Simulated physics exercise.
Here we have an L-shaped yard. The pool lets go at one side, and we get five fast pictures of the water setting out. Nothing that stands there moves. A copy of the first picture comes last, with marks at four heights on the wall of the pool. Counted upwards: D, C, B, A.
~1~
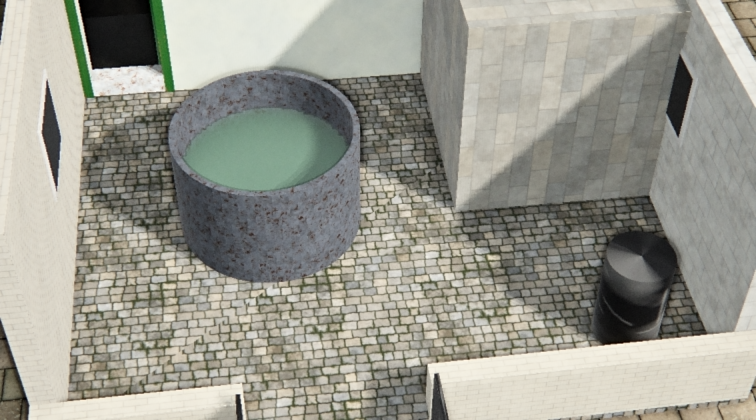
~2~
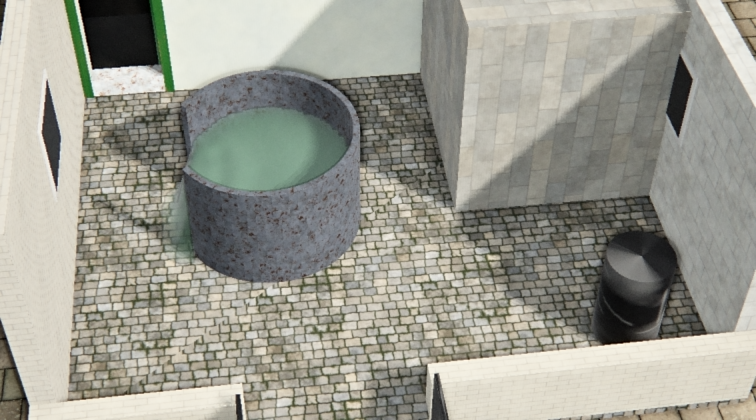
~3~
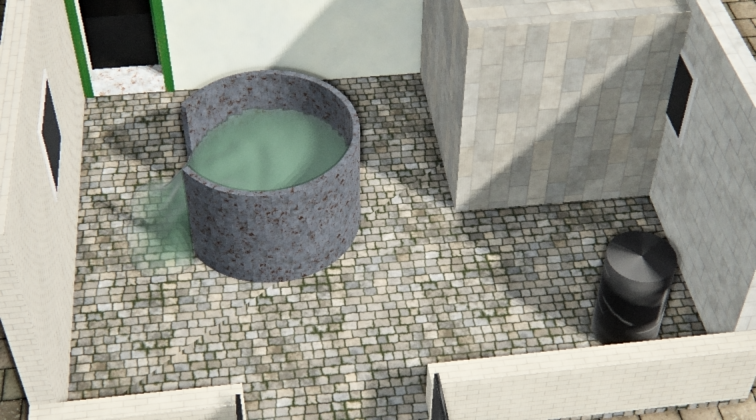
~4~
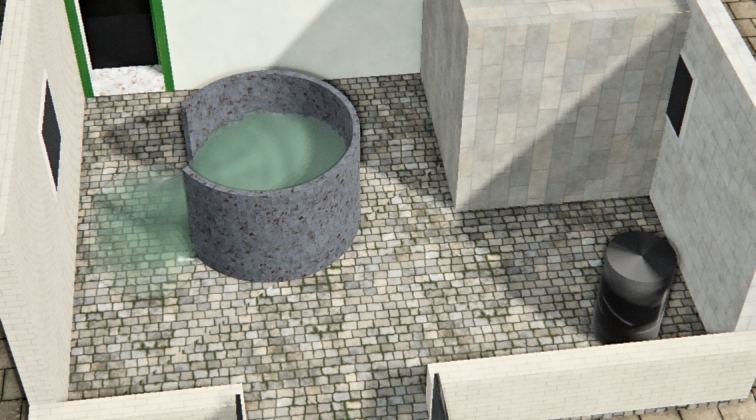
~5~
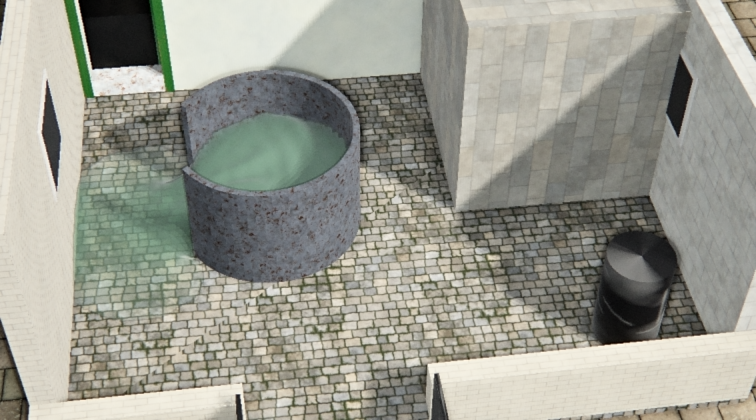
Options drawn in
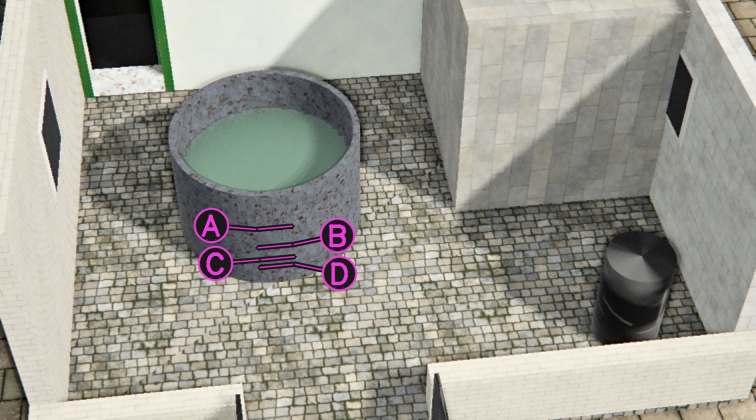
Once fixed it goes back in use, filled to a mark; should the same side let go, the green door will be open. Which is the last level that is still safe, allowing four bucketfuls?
I would pick line B.
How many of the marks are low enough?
Three of them.
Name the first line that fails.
That is line A.
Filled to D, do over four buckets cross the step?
No.
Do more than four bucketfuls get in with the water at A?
Yes, it does.
On the marked copy, A at (274, 227); B at (275, 246); C at (276, 258); D at (277, 265); from the bottom up D, C, B, A.
With A, about 9 bucketfuls get in.
With B, a bucket or two gets in.
With C, nothing gets over.
With D, nothing gets over.
